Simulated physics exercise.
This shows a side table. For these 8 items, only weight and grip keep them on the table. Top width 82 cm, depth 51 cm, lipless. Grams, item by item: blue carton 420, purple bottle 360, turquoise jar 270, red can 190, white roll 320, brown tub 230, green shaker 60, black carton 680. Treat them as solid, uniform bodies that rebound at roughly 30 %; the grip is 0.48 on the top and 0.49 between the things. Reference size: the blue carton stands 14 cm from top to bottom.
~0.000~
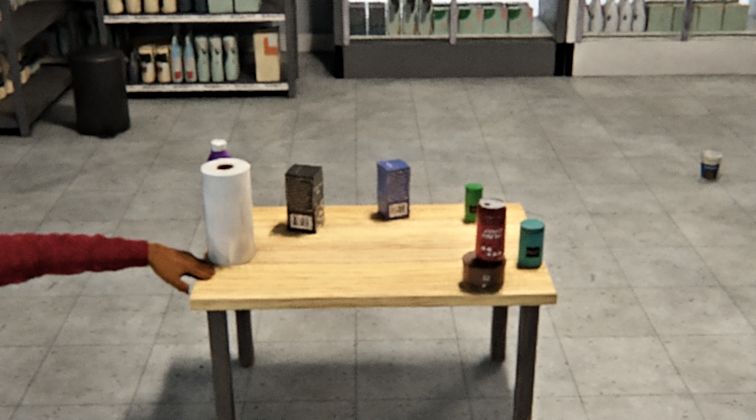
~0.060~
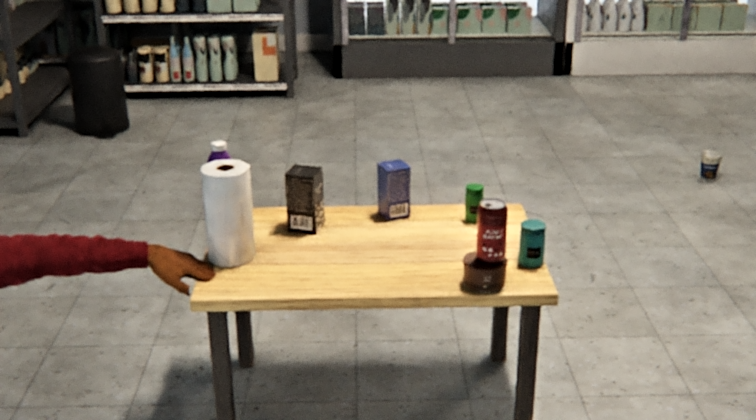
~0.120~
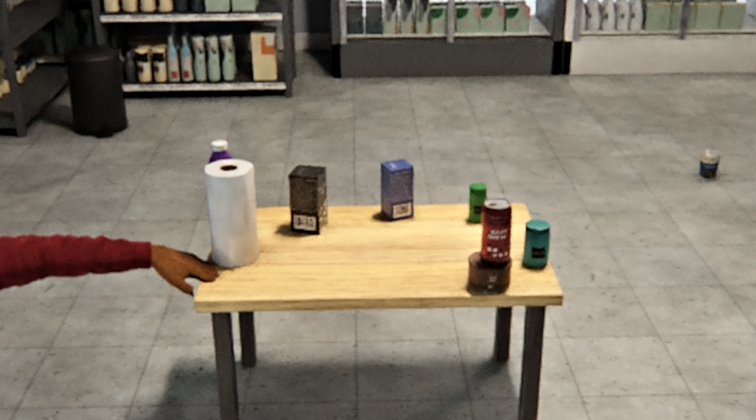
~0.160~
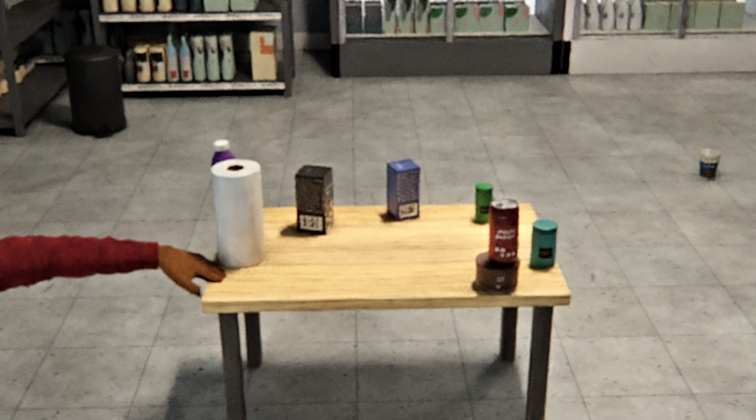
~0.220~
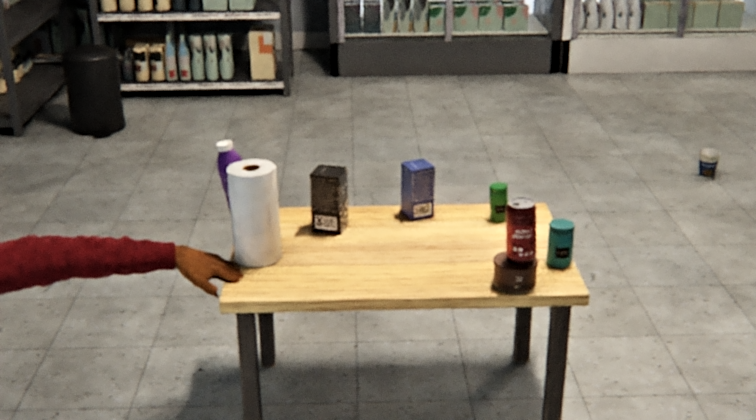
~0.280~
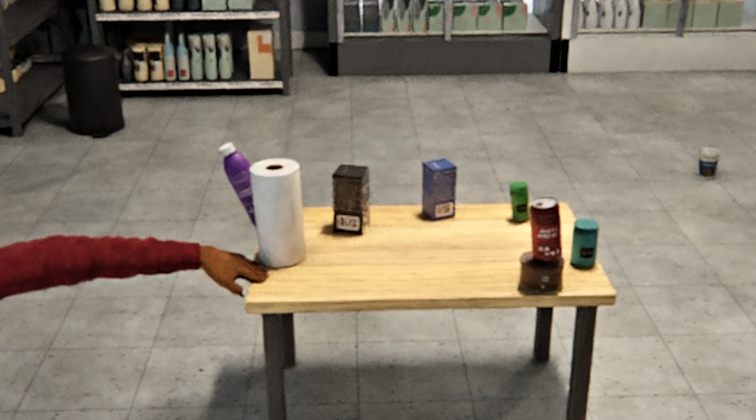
In a store aisle, a hand pushes a table right and a purple bottle tilts left.
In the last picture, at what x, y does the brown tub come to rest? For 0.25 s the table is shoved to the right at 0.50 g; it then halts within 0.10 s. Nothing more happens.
The brown tub rests near (602, 271).
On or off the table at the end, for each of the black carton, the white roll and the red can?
Outcome: The black carton remains on its support; the white roll remains on its support; the red can departs its support.
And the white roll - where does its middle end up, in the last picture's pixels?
It settles somewhere near (409, 234).
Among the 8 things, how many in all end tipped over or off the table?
I count 5.
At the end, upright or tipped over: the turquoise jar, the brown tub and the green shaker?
Well, the turquoise jar tumbles down, the brown tub holds steady, and the green shaker tumbles down.
Around 0.48 s, table shifted 21 cm; turquoise jar now off the table; brown tub shifted 4 cm near (602, 271); green shaker at 64° to upright.
Around 0.68 s, table shifted 21 cm; red can now off the table; brown tub shifted 4 cm near (602, 271); white roll on its side.
Around 0.88 s, table shifted 21 cm; brown tub shifted 4 cm near (602, 271); white roll on its side; green shaker on its side.
Finally (1.2 s), off the table, purple bottle, turquoise jar and red can; on their side or leaning hard on the table, white roll and green shaker; not toppled but over 5 cm from the start, blue carton and black carton; brown tub still in place (within 5 cm). Final places as that camera would see them, brown tub near (602, 271).
